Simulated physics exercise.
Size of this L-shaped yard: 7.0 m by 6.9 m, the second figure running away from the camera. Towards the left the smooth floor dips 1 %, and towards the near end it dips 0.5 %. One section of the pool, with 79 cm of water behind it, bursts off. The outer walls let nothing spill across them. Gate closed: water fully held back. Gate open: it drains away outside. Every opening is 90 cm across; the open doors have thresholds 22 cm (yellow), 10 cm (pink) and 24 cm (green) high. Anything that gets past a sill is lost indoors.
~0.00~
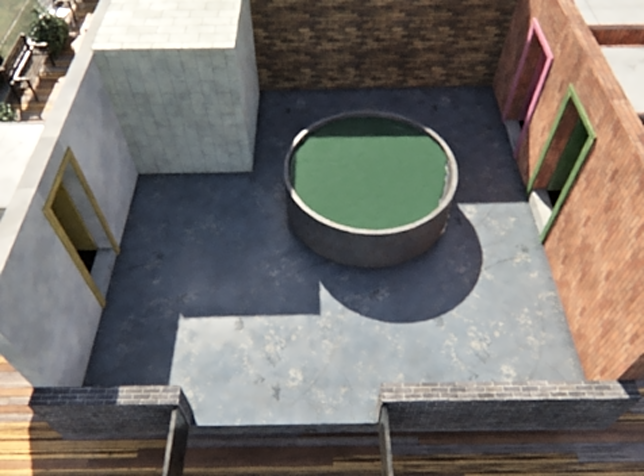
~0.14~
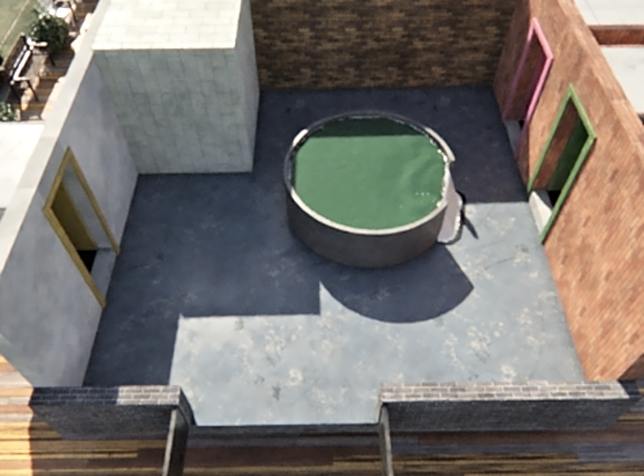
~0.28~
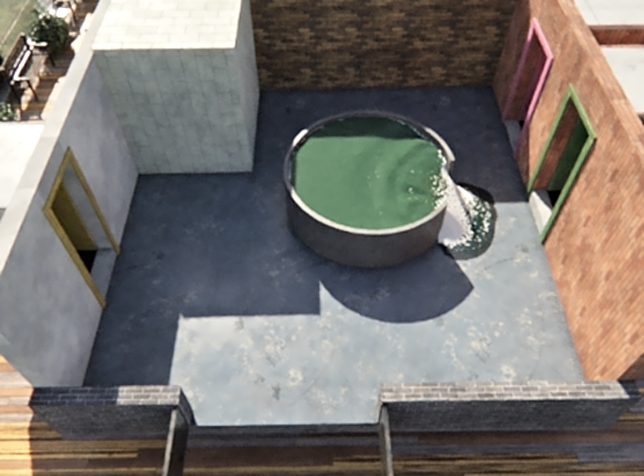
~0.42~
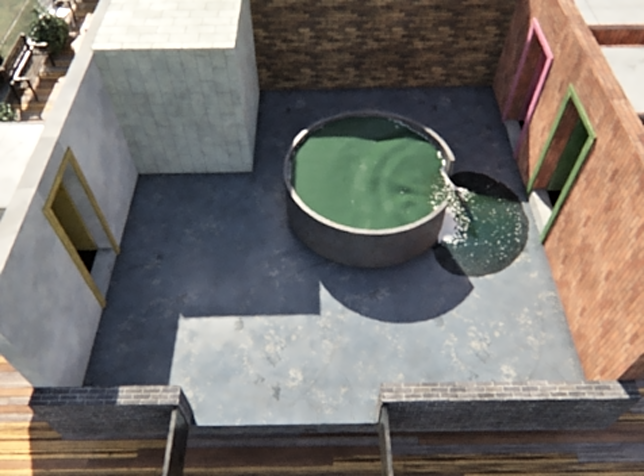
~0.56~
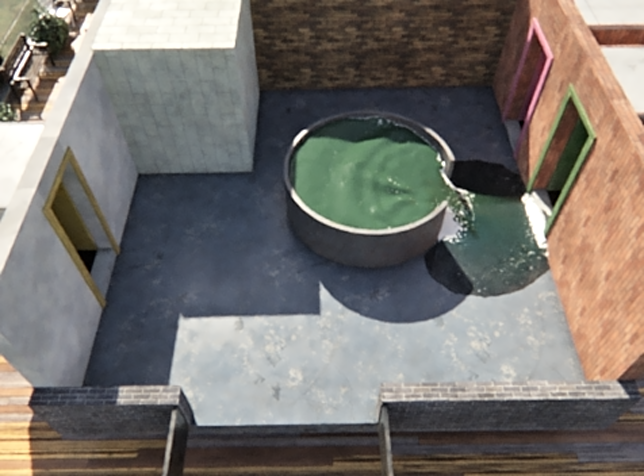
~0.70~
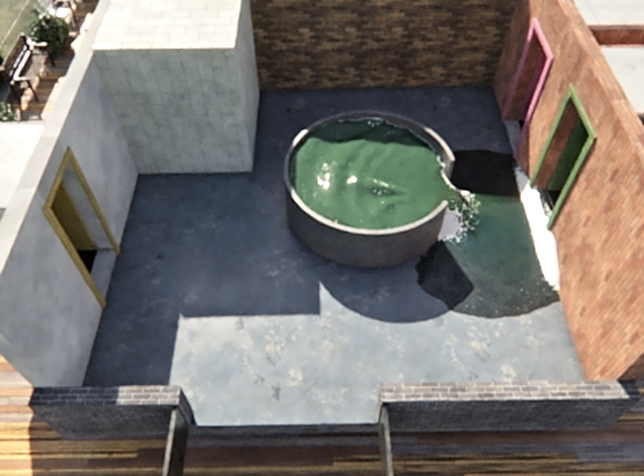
A round, dark-walled pool of green water stands in a walled yard with a smooth grey floor, seen from high above by a still camera. A pale block fills the back left corner, a yellow-framed doorway is on the left, and pink and green ones are in the brick wall at right. The pool's right side bursts open, and foaming water pours out, spreading rightward to the brick wall and then nearer.
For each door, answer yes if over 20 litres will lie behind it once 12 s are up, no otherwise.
Yellow door - no, pink door - no, green door - yes.
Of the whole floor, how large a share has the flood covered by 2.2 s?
Covered: Roughly 25 %.
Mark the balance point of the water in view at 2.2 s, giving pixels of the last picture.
Balance point at about (413, 217).
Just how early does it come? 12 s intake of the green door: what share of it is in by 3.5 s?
It comes to about 90 per cent.
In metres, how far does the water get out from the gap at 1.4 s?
That works out near 3.6 m.
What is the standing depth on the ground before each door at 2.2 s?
Depths (cm): Yellow = 0; pink = 10; green = 43.
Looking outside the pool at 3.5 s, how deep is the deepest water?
Around 34 centimetres.
After 1.4 s water covers 20 % of the floor and is deepest (48 cm) near (536, 226); yellow door not reached, pink door 9 cm at the sill, 0 L in, green door 47 cm at the sill, 67 L in.
After 2.2 s water covers 25 % of the floor and is deepest (46 cm) near (588, 388); yellow door not reached, pink door 10 cm at the sill, 0 L in, green door 43 cm at the sill, 173 L in.
After 3.5 s water covers 55 % of the floor and is deepest (34 cm) near (588, 388); yellow door not reached, pink door 8 cm at the sill, 1 L in, green door 32 cm at the sill, 255 L in.
After 7.0 s water covers 95 % of the floor and is deepest (21 cm) near (566, 402); yellow door 14 cm at the sill, 0 L in, pink door 6 cm at the sill, 1 L in, green door 19 cm at the sill, 288 L in.
After 12.0 s water covers 100 % of the floor and is deepest (20 cm) near (77, 410); yellow door 13 cm at the sill, 0 L in, pink door 3 cm at the sill, 1 L in, green door 10 cm at the sill, 288 L in.
